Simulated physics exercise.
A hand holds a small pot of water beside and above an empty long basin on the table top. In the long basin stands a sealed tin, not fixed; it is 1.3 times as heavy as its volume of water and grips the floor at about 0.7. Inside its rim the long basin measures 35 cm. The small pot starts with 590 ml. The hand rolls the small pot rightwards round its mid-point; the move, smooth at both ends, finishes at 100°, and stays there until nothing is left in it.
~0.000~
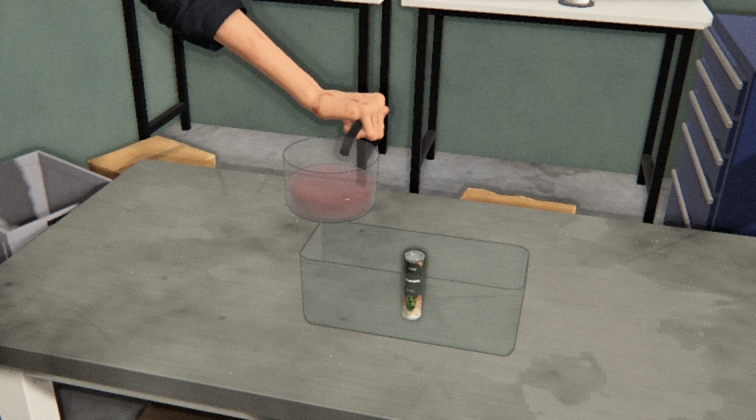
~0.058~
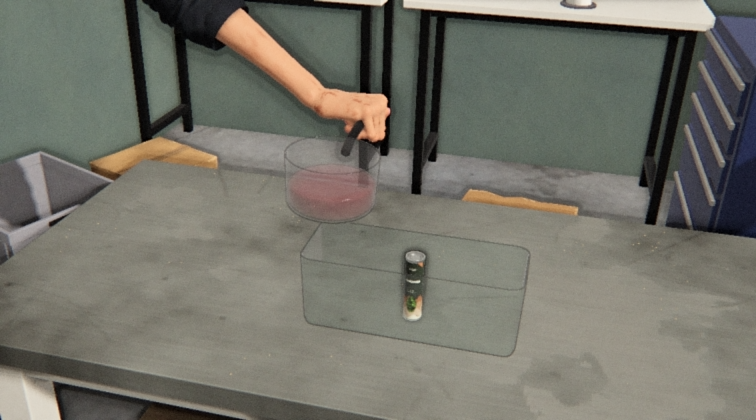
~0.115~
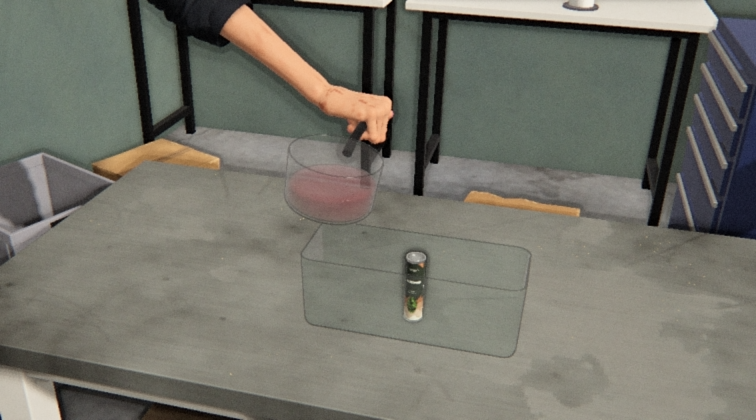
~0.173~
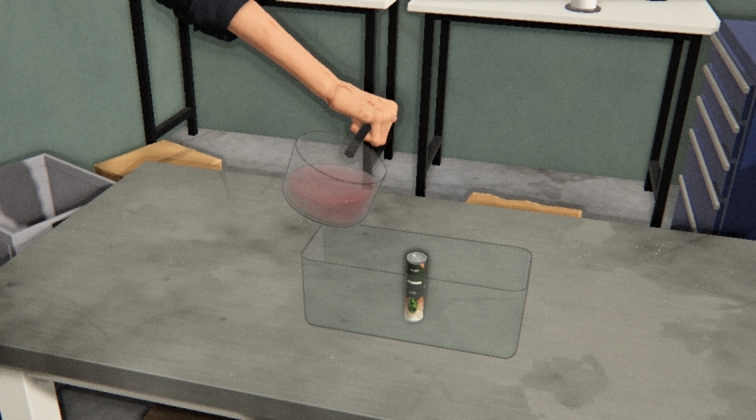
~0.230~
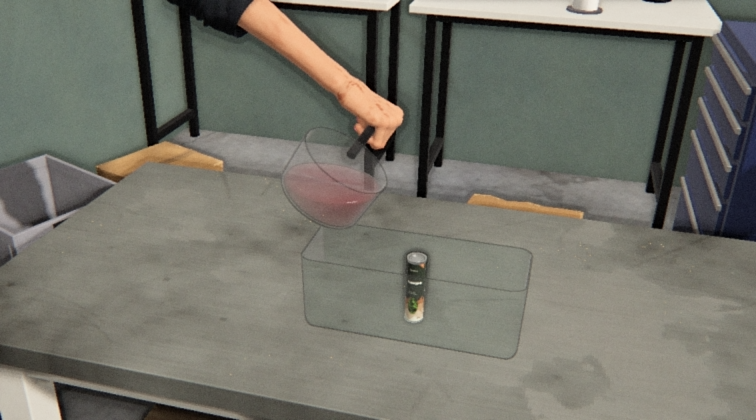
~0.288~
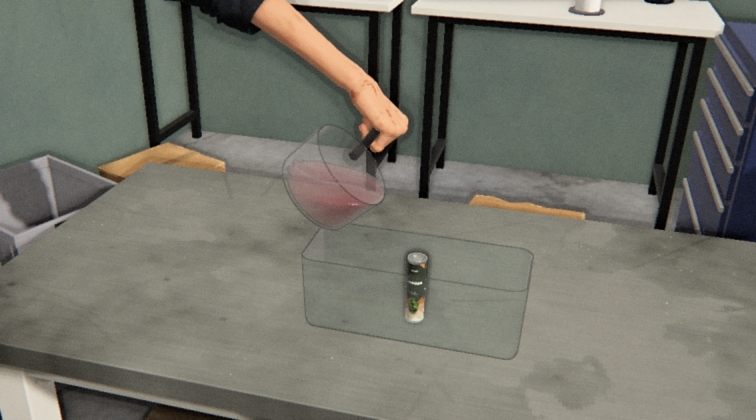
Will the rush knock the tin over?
It stays up.
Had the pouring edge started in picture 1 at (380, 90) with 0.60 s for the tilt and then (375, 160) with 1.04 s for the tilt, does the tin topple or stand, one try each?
First it falls; then it remains upright.
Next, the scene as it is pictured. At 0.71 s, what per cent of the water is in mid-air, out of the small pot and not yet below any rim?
Near 7 in a hundred.
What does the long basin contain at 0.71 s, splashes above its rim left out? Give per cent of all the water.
Some 80 per cent.
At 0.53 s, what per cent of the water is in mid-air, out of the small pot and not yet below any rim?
Near 28 in a hundred.
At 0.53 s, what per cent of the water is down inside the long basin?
Near 36 in a hundred.
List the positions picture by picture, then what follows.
In the first picture, it leans 0°; its right rim is at (377, 160); the water meets the walls at (290, 174) and (375, 185); the long basin's rim runs from (310, 238) to (527, 269); the tin's top is at (415, 259).
In the second picture, it leans 2°; its right rim is at (379, 163); the water meets the walls at (291, 174) and (376, 185).
In the third picture, it leans 9°; its right rim is at (382, 168); the water meets the walls at (291, 174) and (377, 186).
In the fourth picture, it leans 19°; its right rim is at (384, 177); the water meets the walls at (289, 172) and (378, 188).
In the fifth picture, it leans 32°; its right rim is at (385, 189); the water meets the walls at (288, 168) and (380, 189).
In the sixth picture, it leans 47°; its right rim is at (382, 200); the water meets the walls at (292, 163) and (381, 191).
After 0.53 s the tilt is 97° and 35 per cent is still to pour; the tin stands where it began.
After 0.71 s the tilt is 100° and 13 per cent is still to pour; the tin stands 1 cm from where it began.
After 0.90 s the tilt is 100° and 3 per cent is still to pour; the tin stands where it began.
After 1.10 s the tilt is 100° and 1 per cent is still to pour; the tin stands where it began.
In the end the tin stands where it began.
